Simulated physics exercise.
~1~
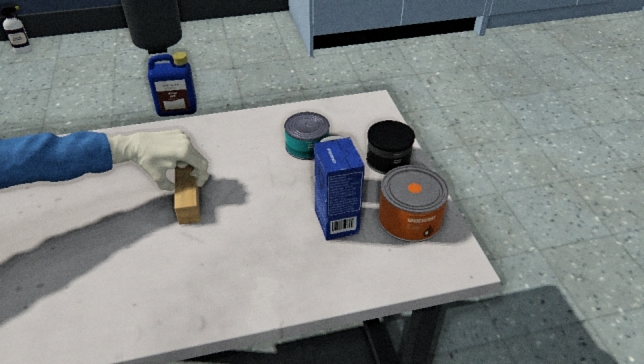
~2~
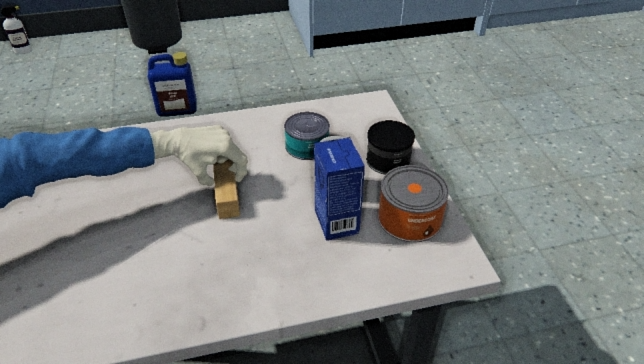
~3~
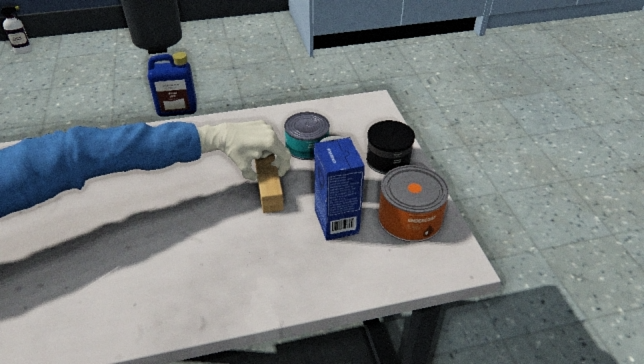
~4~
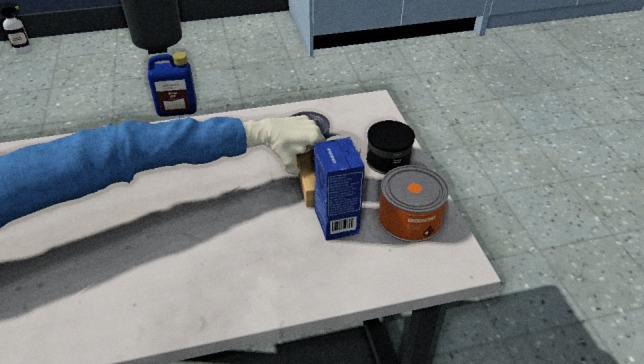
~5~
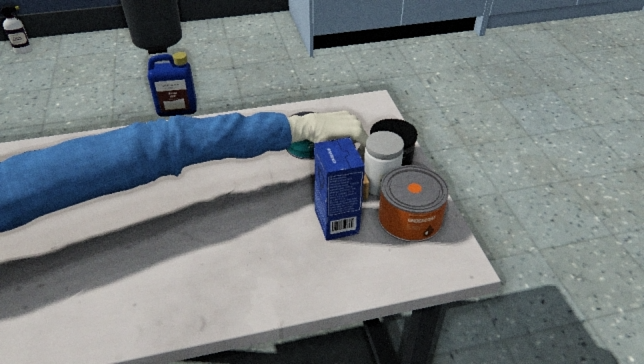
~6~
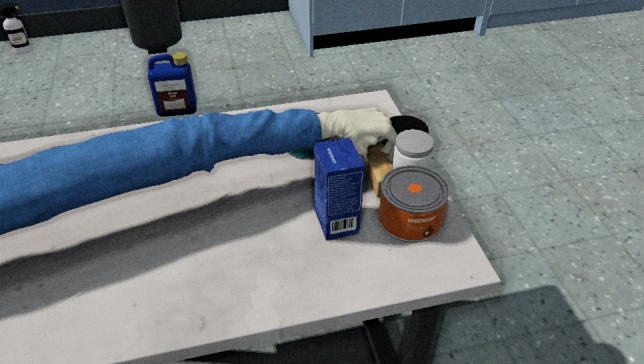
At first, a gloved hand in a blue sleeve holds a wooden block on the left part of a pale table, with a blue carton and turquoise, black and orange tubs standing to the right. The hand slides the block steadily right across the open surface. It then passes behind the blue carton, covering much of the turquoise tub. A white jar comes into view from behind the carton, moving right ahead of the block, still upright. The black tub shifts slightly right, and in the end the jar stands behind the orange tub, with nothing tipped over.
